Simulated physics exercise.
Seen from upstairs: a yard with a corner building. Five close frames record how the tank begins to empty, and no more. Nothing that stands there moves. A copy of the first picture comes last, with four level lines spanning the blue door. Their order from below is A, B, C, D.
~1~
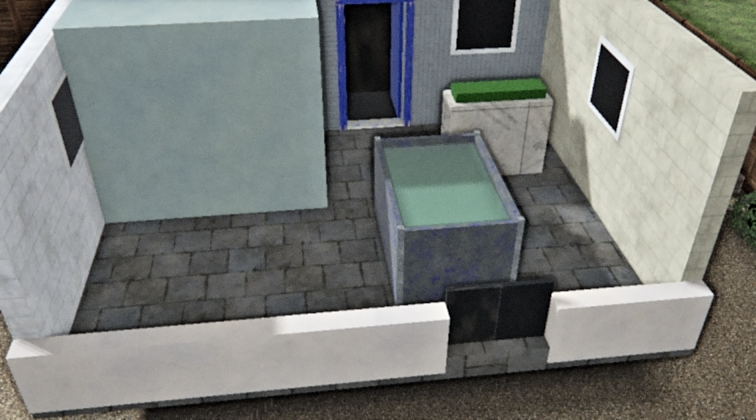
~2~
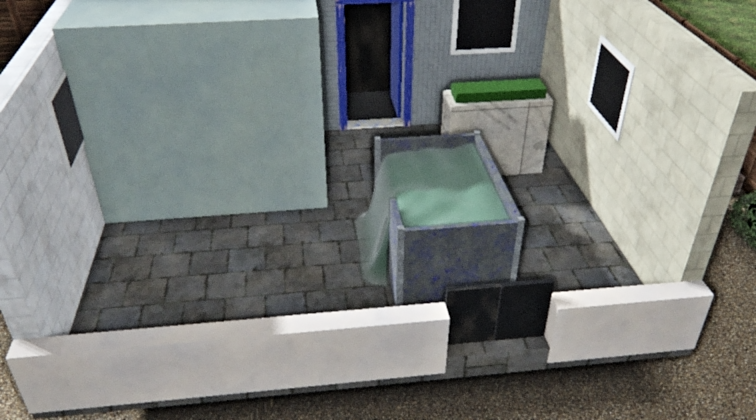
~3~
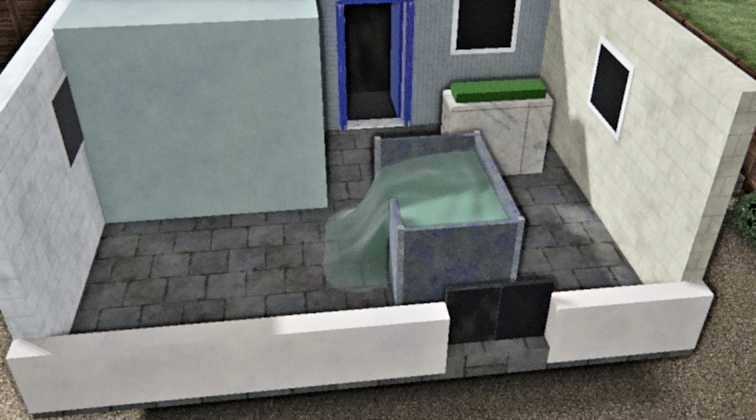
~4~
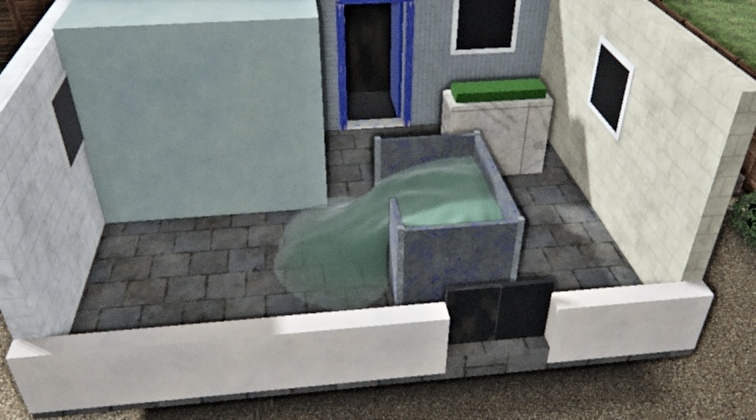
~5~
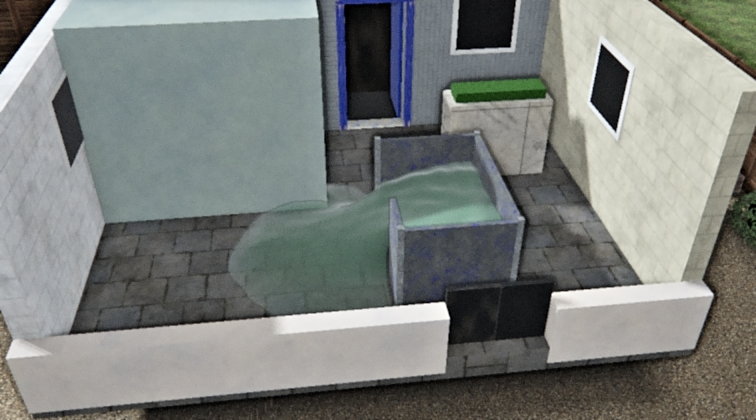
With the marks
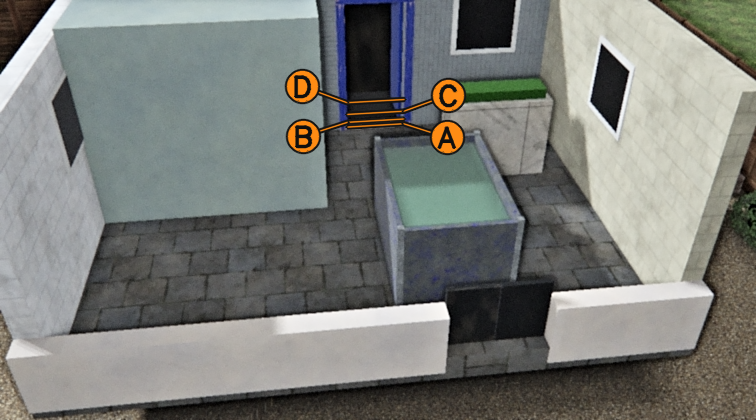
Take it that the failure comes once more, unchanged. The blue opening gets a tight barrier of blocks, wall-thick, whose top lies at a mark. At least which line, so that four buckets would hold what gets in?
Take B.
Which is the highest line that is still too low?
A.
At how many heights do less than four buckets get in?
Three of them.
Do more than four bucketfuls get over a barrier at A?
Yes, that goes wrong.
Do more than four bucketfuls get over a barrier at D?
No.
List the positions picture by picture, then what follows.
The first frame shows water in the tank at rest, its middle at (443, 183); foot of the blue doorway at (375, 127); shut gate at (498, 294).
In the second frame, 2 % of the ground under water, visible out to (374, 281).
In the third frame, 5 % of the ground under water, visible out to (349, 286).
In the fourth frame, 10 % of the ground under water, visible out to (280, 268).
In the fifth frame, 17 % of the ground under water, visible out to (234, 269).
In orange, A at (375, 125); B at (375, 120); C at (375, 112); D at (375, 101); from the bottom up A, B, C, D.
With A, about 14 bucketfuls get in.
With B, a bucket or two gets in.
With C, nothing gets over.
With D, nothing gets over.
